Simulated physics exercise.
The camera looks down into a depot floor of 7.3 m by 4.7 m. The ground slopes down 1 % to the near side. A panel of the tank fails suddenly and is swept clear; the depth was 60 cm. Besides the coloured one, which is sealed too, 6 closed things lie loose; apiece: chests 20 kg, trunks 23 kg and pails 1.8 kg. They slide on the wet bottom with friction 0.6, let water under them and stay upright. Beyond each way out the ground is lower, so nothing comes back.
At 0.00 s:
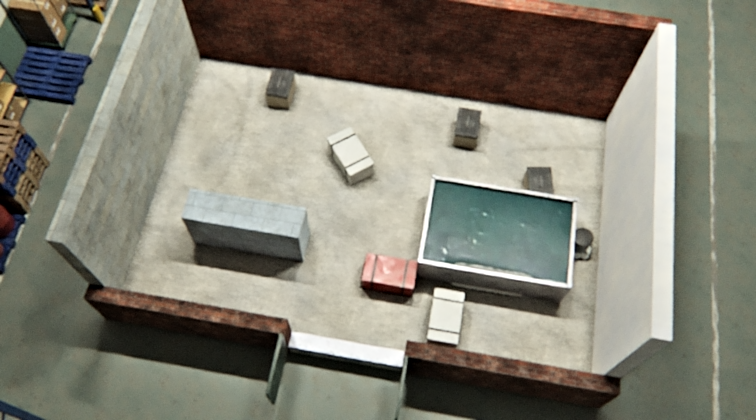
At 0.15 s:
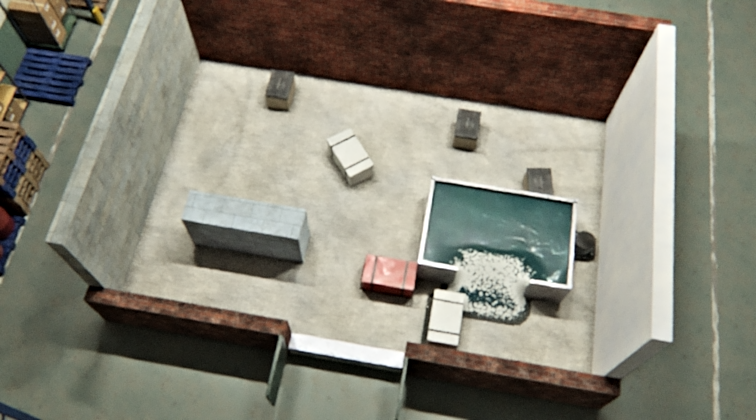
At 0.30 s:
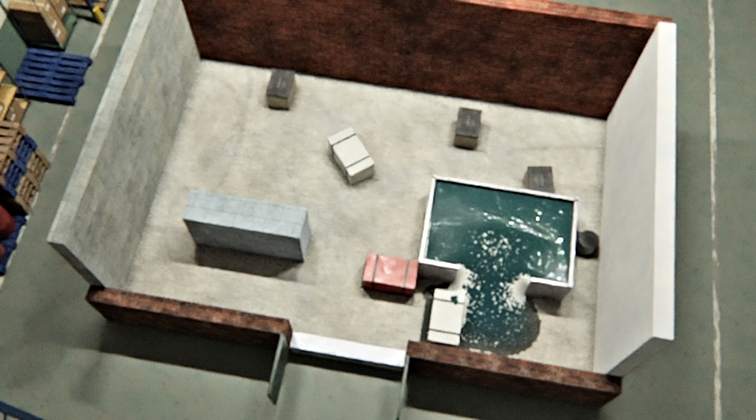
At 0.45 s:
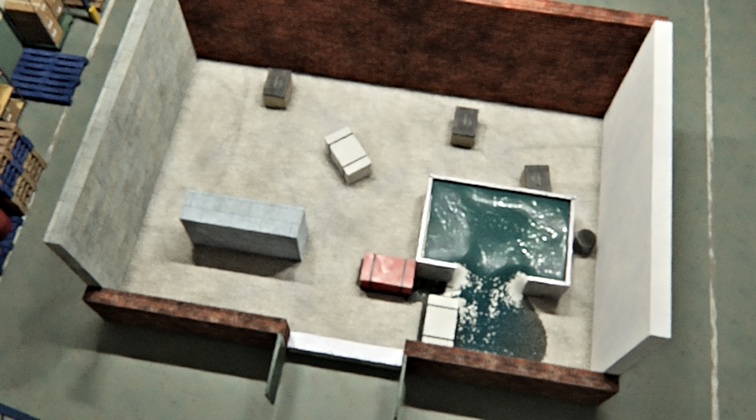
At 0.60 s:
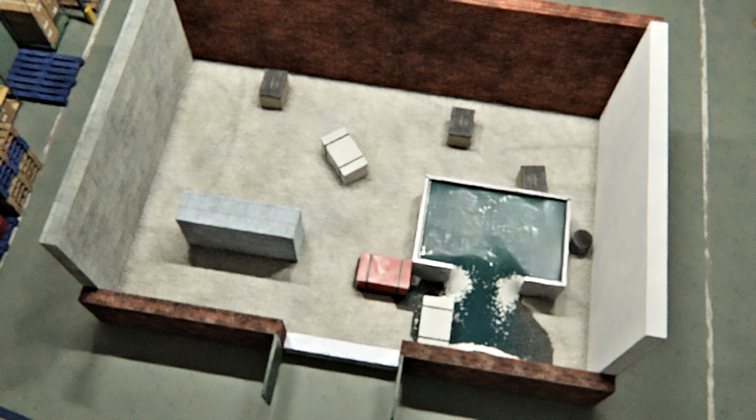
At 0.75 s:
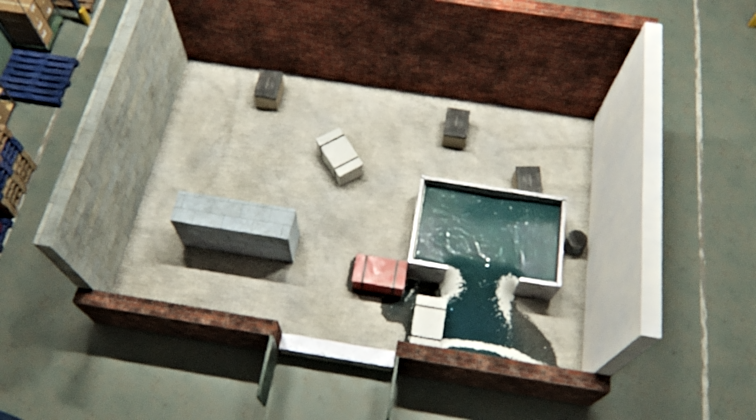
Walled floor seen from above, water bursting through the near side of a tank and spreading around a white trunk.
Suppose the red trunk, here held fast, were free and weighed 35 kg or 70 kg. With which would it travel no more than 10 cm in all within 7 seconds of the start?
Verdict: Only the higher weight holds it.
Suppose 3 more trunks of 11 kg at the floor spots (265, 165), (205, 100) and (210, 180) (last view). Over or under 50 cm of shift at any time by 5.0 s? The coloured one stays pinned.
In that order: Short of it, less, under.
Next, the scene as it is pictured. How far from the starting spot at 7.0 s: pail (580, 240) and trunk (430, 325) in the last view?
In turn: 150 cm, 450 cm.
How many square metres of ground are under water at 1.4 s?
Roughly 8.0 m2.
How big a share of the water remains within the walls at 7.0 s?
Some 86 per cent remains.
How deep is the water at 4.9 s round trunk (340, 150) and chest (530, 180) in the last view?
About 1 and 1 cm.
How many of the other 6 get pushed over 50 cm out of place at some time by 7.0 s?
I count 2.
After 1.4 s the red trunk would be 1 cm from its start with 35 kg and 0 cm from its start with 70 kg; 2 cm of water round it then.
After 3.1 s the red trunk would be 20 cm from its start with 35 kg and 1 cm from its start with 70 kg; 6 cm of water round it then.
After 4.9 s the red trunk would be 20 cm from its start with 35 kg and 1 cm from its start with 70 kg; 4 cm of water round it then.
After 7.0 s the red trunk would be 20 cm from its start with 35 kg and 1 cm from its start with 70 kg; 3 cm of water round it then.
